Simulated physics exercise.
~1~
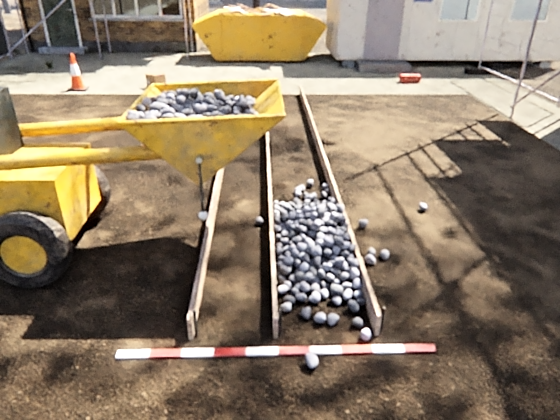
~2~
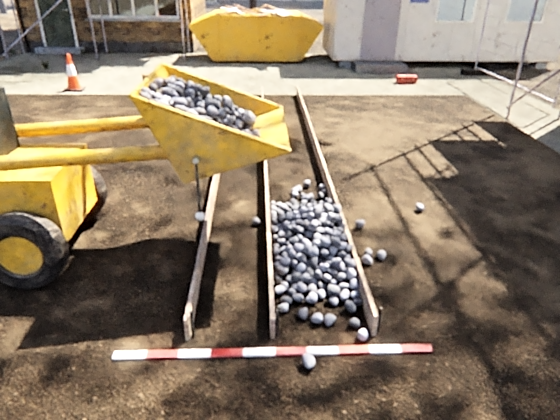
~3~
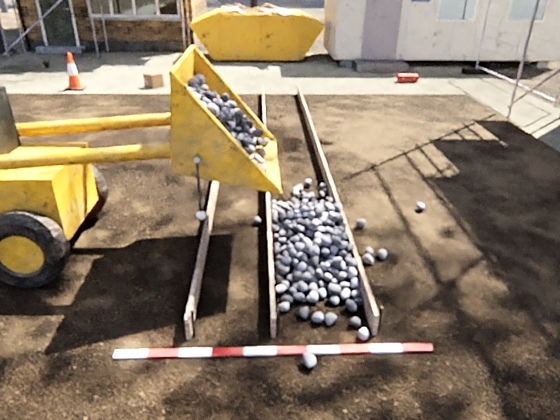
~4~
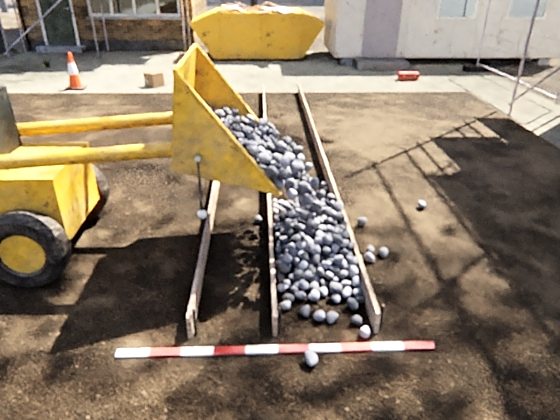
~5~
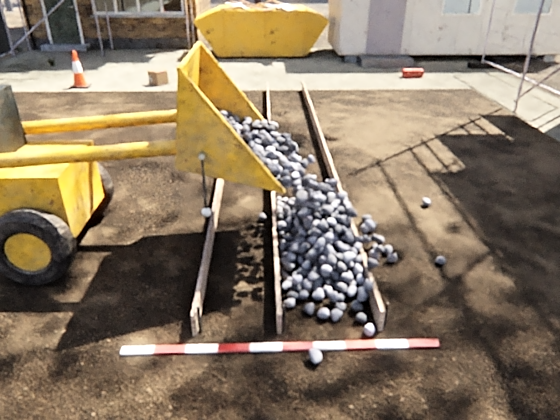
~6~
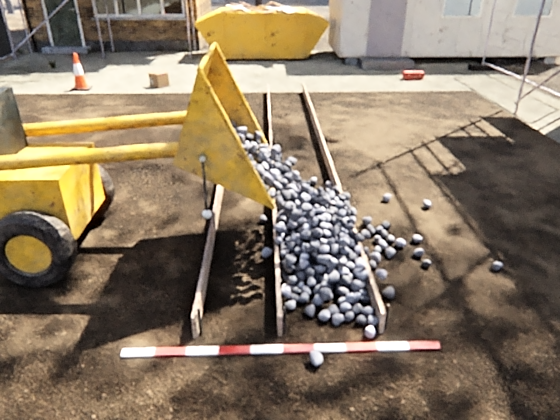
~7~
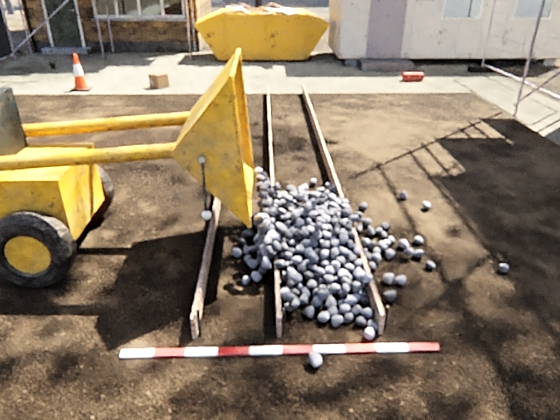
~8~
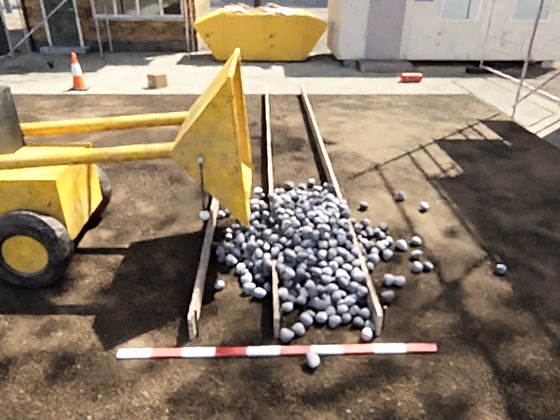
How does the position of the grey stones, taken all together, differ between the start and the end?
At the start the stones are split between the raised bucket and the heap in the right bay, while at the end they all lie on the ground, so their middle is farther right and lower in the view.
